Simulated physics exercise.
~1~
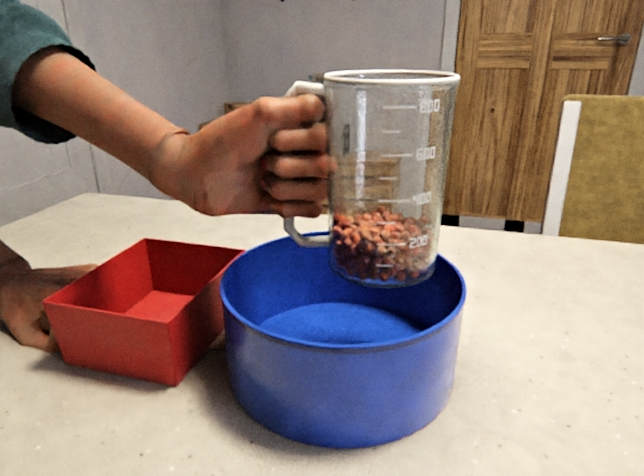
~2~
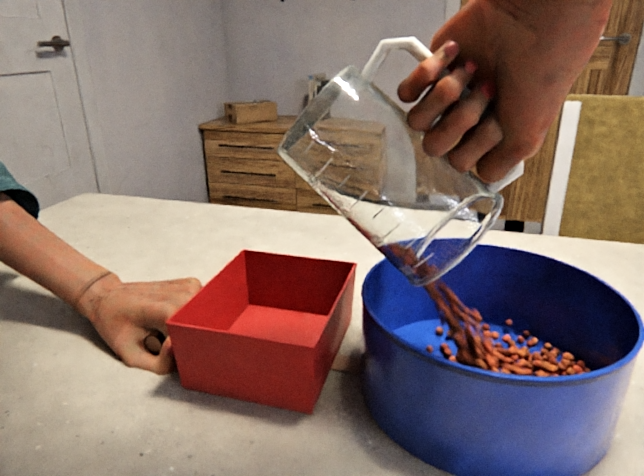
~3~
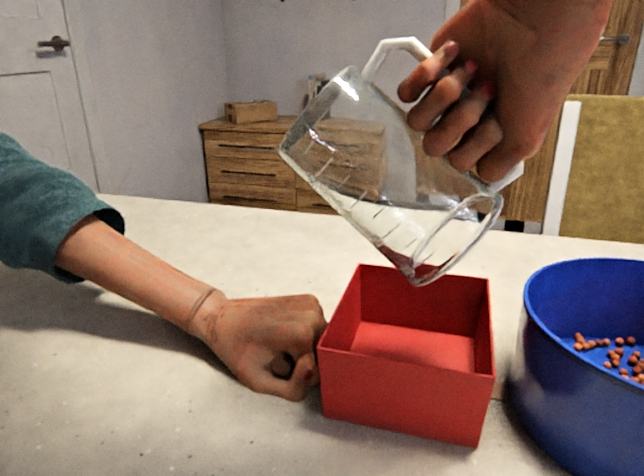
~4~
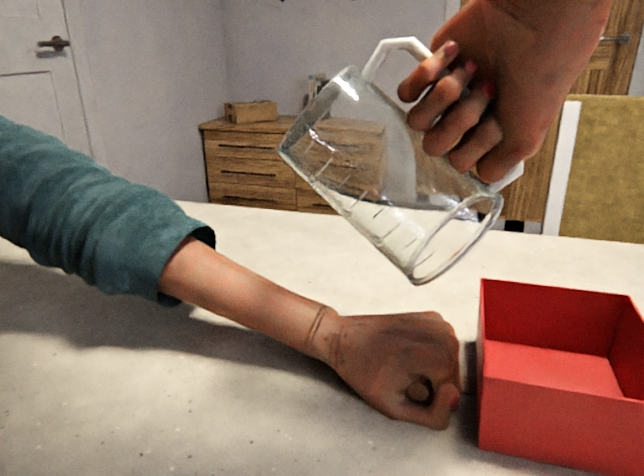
A person tipped a clear jug of small reddish-brown pellets over a round blue pot, pouring them all in, while their other hand slid a red tin and the pot rightward until the pot left view and the emptied jug stayed tilted.
